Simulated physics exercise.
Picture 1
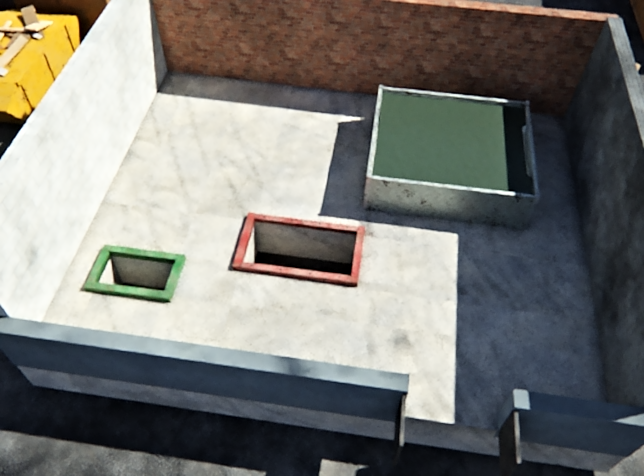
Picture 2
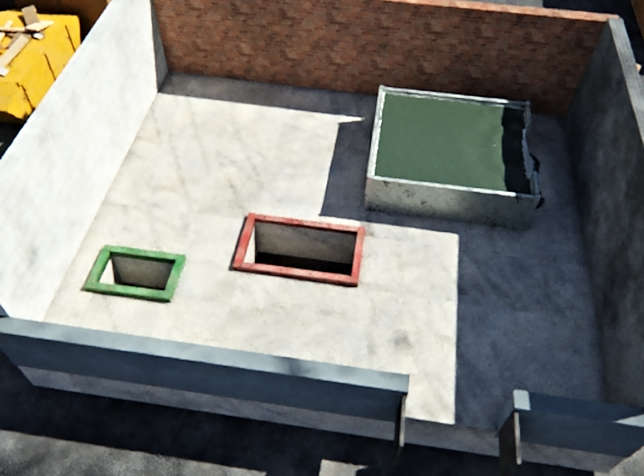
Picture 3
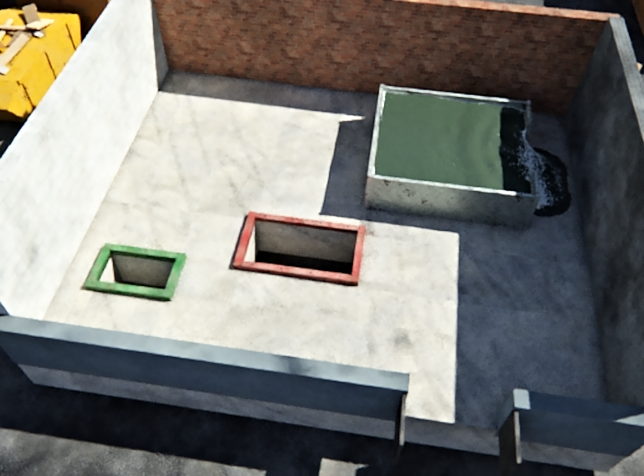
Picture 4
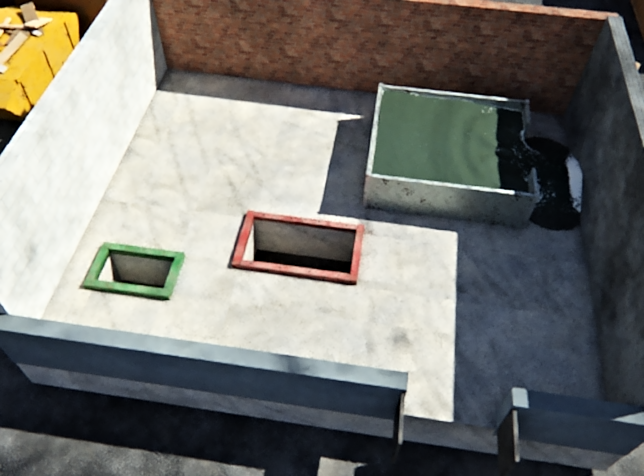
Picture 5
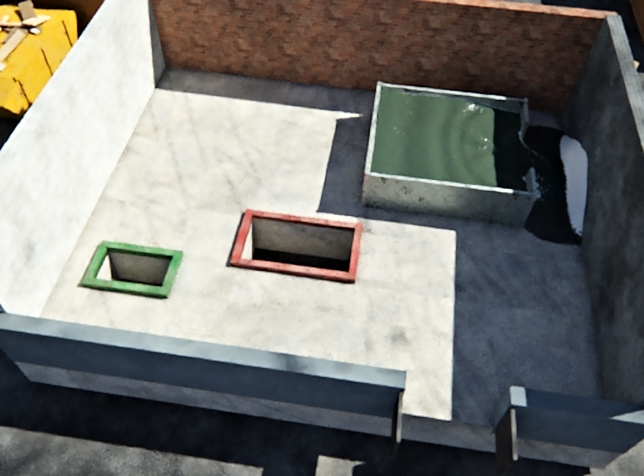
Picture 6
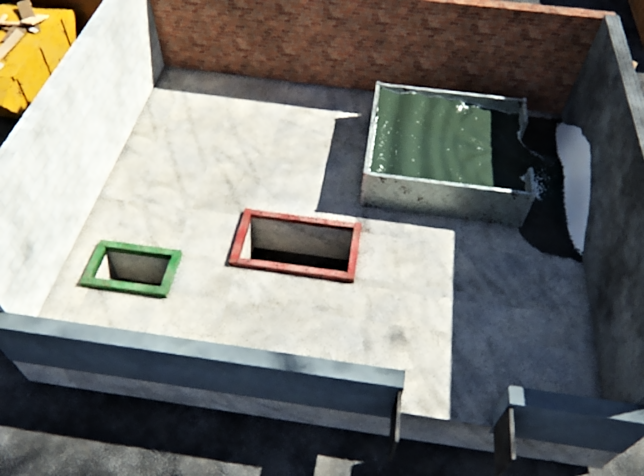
The footage shows a walled concrete enclosure with green-framed and red-framed floor openings and a tank of greenish water at the upper right. Water pours from the tank's right side and spreads across the floor along the right wall.
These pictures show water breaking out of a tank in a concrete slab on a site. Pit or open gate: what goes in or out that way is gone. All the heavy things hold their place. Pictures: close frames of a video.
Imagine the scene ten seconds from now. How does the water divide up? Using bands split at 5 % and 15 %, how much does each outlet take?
I'd say the gate drains a fair bit - five to fifteen per cent. I'd say the red pit drains very little - not reaching five per cent. I'd say the green pit drains very little - not reaching five per cent.
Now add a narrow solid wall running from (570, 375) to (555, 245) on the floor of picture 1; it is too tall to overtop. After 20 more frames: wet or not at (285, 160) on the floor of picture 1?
Waterless.
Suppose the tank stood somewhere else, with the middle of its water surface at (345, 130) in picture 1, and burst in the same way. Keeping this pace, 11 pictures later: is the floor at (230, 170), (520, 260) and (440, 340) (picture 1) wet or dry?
Unflooded - soaked - unflooded.
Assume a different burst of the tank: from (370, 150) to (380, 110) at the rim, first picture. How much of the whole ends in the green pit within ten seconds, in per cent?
The green pit gets 8 per cent.
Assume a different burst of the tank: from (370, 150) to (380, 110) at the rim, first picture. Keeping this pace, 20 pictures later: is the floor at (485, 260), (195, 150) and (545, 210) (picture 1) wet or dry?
Unsoaked, then soaked, then unsoaked.
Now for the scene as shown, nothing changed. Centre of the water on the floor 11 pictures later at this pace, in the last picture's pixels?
My guess is about (478, 179).
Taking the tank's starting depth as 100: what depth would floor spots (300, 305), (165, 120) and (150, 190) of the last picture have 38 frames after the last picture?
My figures are about 4, 16 and 6 percent.
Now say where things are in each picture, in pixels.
In the first picture, the tank at (452, 141) is whole and still.
In the second picture, water pours out at (523, 167) and has run to a hidden place.
In the third picture, water pours out at (522, 169) and has run to (564, 204).
In the fourth picture, water pours out at (521, 168) and has run to (579, 221).
In the fifth picture, the front is at (580, 241), out from the gap at (519, 167).
In the sixth picture, water pours out at (518, 166) and has run to (581, 258).
A moment on, water covers 15 % of the floor; the gate 0 %, the red pit 0 %, the green pit 0 %.
Next, water covers 25 % of the floor; the gate 0 %, the red pit 0 %, the green pit 0 %.
Then, water covers 40 % of the floor; the gate 3 %, the red pit 0 %, the green pit 0 %.
Later, water covers 75 % of the floor; the gate 7 %, the red pit 0 %, the green pit 0 %.
In the end, water covers 95 % of the floor; the gate 11 %, the red pit 0 %, the green pit 1 %.
